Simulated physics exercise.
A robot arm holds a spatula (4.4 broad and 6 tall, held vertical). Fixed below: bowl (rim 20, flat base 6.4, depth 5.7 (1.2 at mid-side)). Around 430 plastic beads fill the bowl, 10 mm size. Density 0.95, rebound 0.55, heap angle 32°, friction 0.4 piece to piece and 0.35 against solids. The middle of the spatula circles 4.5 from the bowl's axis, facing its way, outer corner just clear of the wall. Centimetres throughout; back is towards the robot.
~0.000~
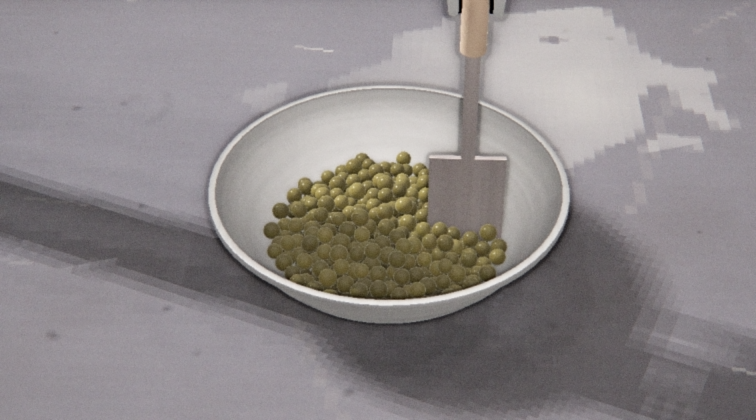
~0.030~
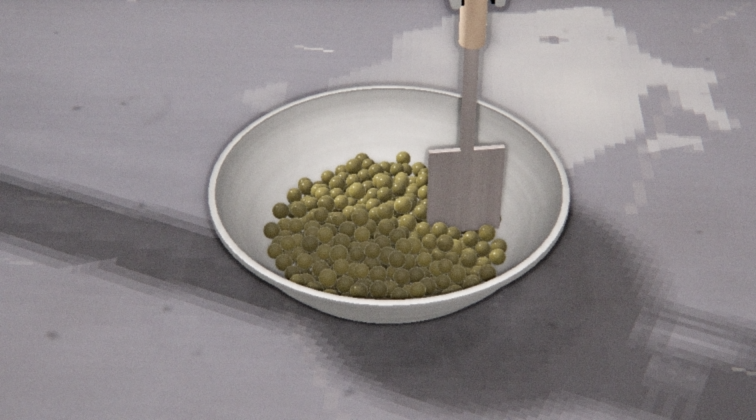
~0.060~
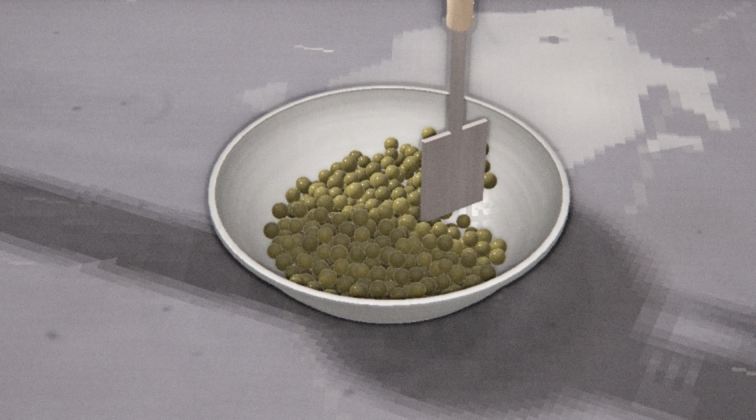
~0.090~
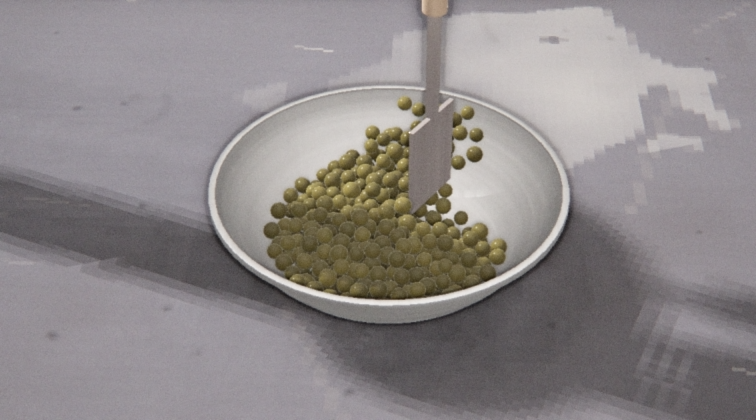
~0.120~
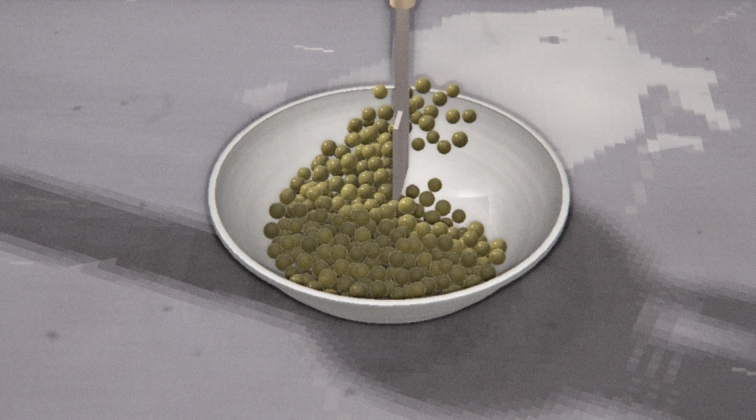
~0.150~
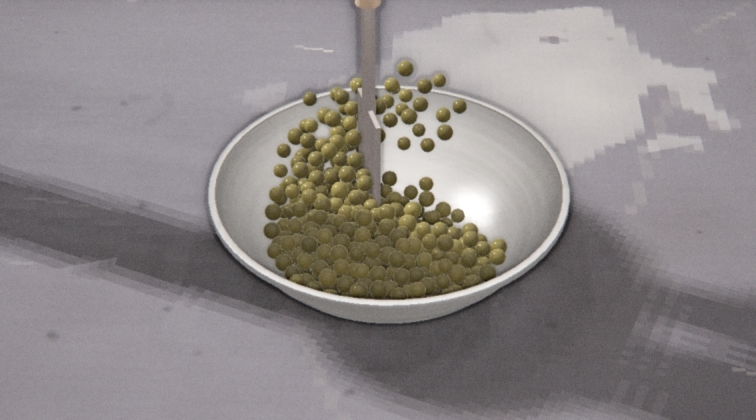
A spatula sweeping leftward through a white bowl of olive-green beads, turning edge-on as beads scatter up around its blade.
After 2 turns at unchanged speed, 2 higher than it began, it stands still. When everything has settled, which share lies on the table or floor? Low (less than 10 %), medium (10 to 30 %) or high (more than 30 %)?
A medium share, 10 to 30 %, ends on the table or floor.
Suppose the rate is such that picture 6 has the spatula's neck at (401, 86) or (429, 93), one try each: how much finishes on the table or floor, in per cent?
Some 5 and 0 per cent.
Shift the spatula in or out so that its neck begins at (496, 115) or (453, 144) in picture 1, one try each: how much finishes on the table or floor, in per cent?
About 0 and 10 per cent.
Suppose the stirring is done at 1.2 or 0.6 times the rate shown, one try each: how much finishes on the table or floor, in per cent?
Some 25 and 0 per cent.
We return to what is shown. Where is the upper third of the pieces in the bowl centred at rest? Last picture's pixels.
At about (386, 219).
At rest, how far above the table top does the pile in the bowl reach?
About 4.5 cm.
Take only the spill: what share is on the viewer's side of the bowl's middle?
Roughly 60 per cent.
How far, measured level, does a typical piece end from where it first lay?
About 6 cm.
After 0.44 s, 346° round, highest piece 8 above the table; 381 in the bowl, 38 on the table or floor, 11 in flight or on the tool.
After 0.73 s, 224° round, highest piece 6 above the table; 371 in the bowl, 58 on the table or floor, 1 in flight or on the tool.
After 1.07 s, 0° round, highest piece 4 above the table; 370 in the bowl, 60 on the table or floor.
After 1.77 s, 0° round, highest piece 4 above the table; 370 in the bowl, 60 on the table or floor.
At rest, 370 in the bowl, 60 on the table or floor. That is 14 % on the table or floor.
